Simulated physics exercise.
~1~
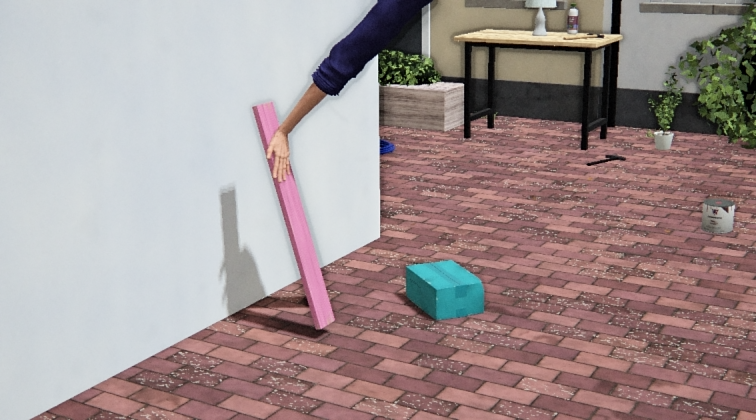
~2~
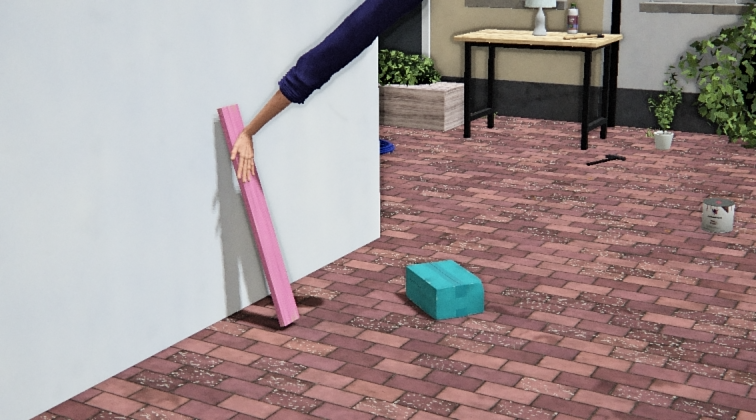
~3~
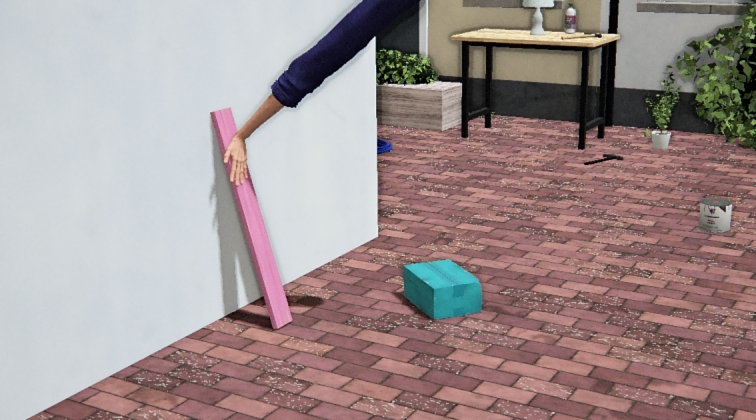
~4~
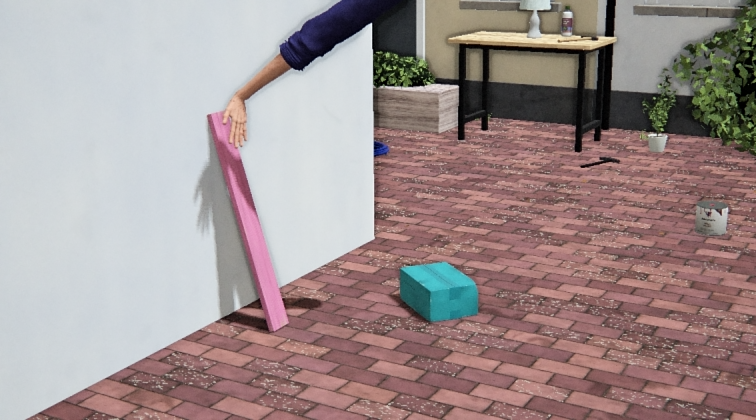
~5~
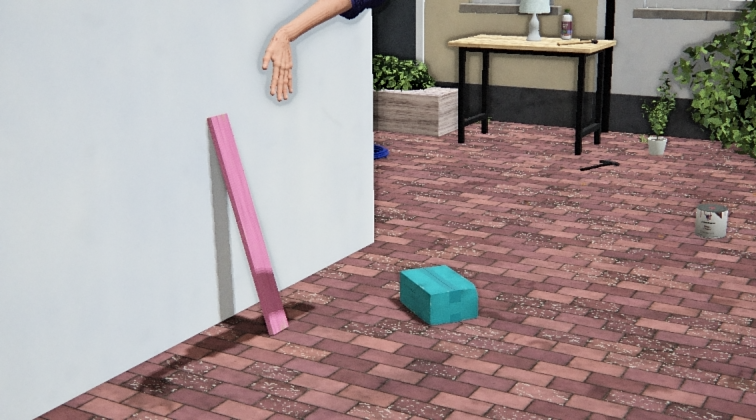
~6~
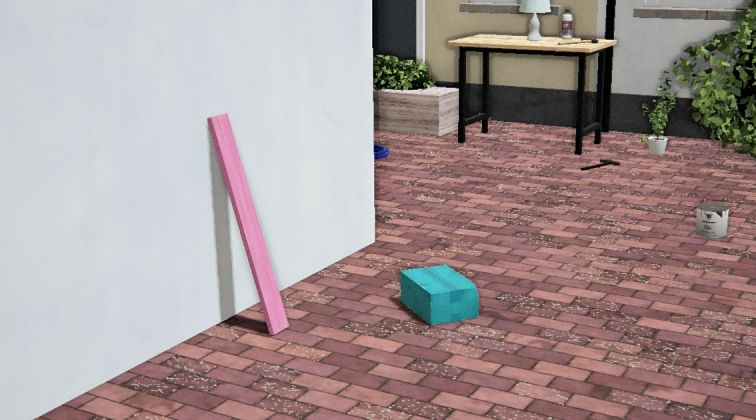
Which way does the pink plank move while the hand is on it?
The pink plank moves to the left, toward the pale wall.
